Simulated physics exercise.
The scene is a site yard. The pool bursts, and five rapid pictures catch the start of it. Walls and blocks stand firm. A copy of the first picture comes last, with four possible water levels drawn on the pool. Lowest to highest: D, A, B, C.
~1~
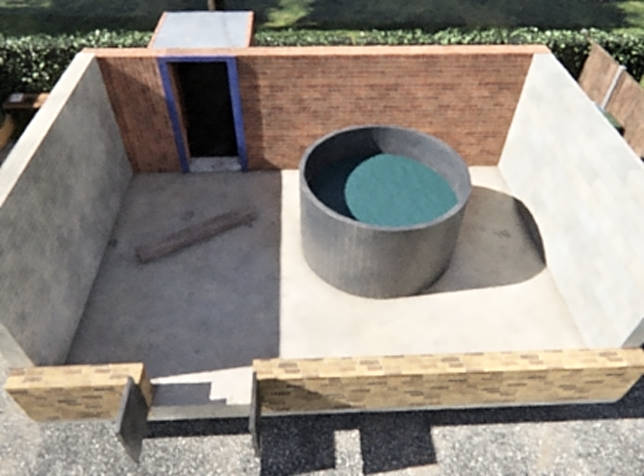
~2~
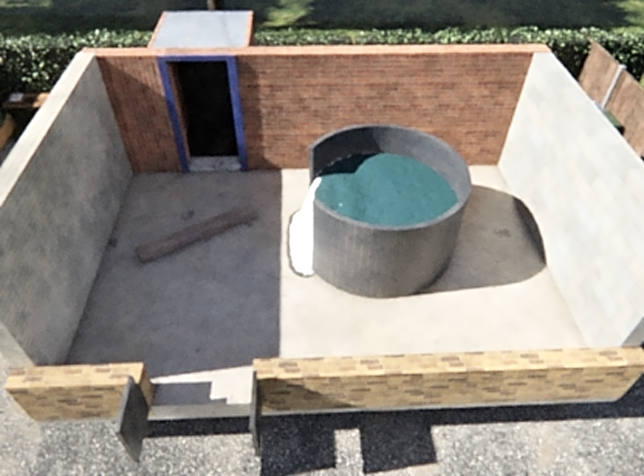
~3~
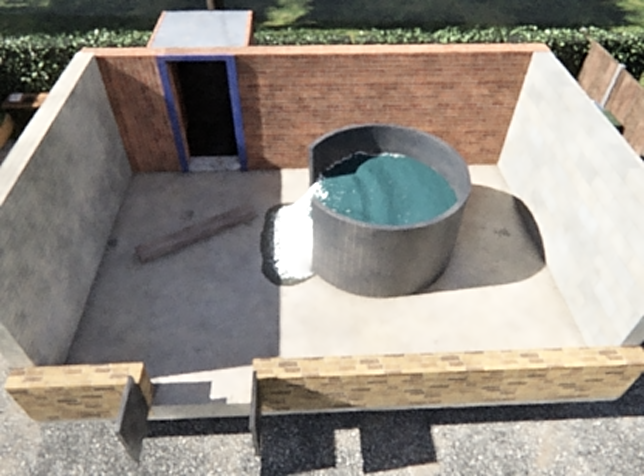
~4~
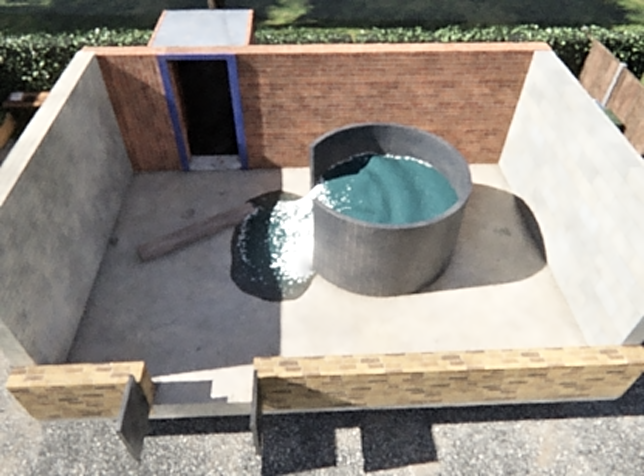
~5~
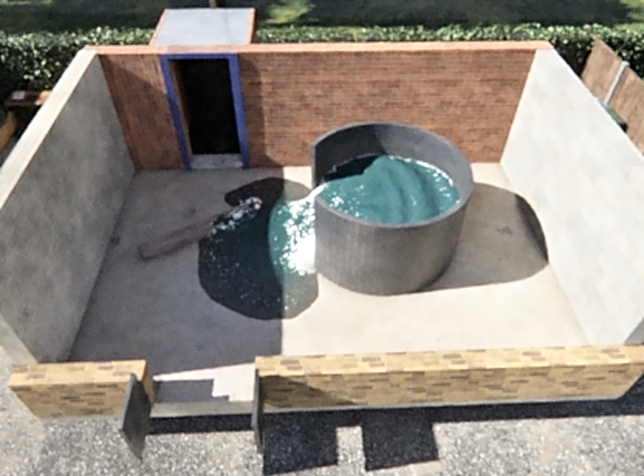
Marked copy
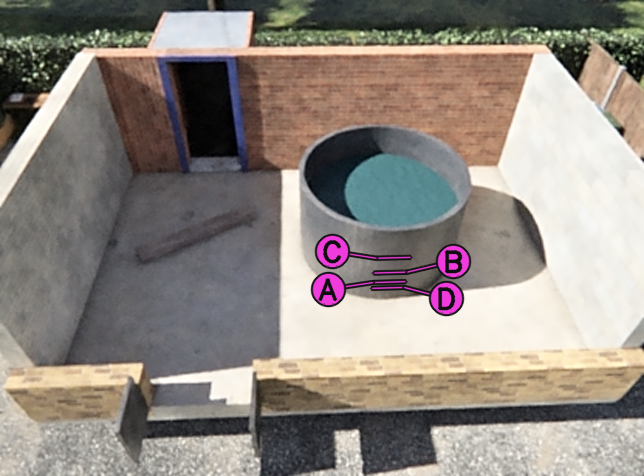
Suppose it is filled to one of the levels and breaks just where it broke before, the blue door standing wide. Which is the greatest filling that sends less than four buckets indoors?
It is B.
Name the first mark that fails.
Here it is mark C.
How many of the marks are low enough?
Three of the four.
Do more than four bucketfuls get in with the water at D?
No, that is safe.
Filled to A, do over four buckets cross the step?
No.
On the marked copy, A at (389, 282); B at (390, 272); C at (393, 257); D at (388, 287); from the bottom up D, A, B, C.
With A, nothing gets over.
With B, a bucket or two gets in.
With C, about 14 bucketfuls get in.
With D, nothing gets over.
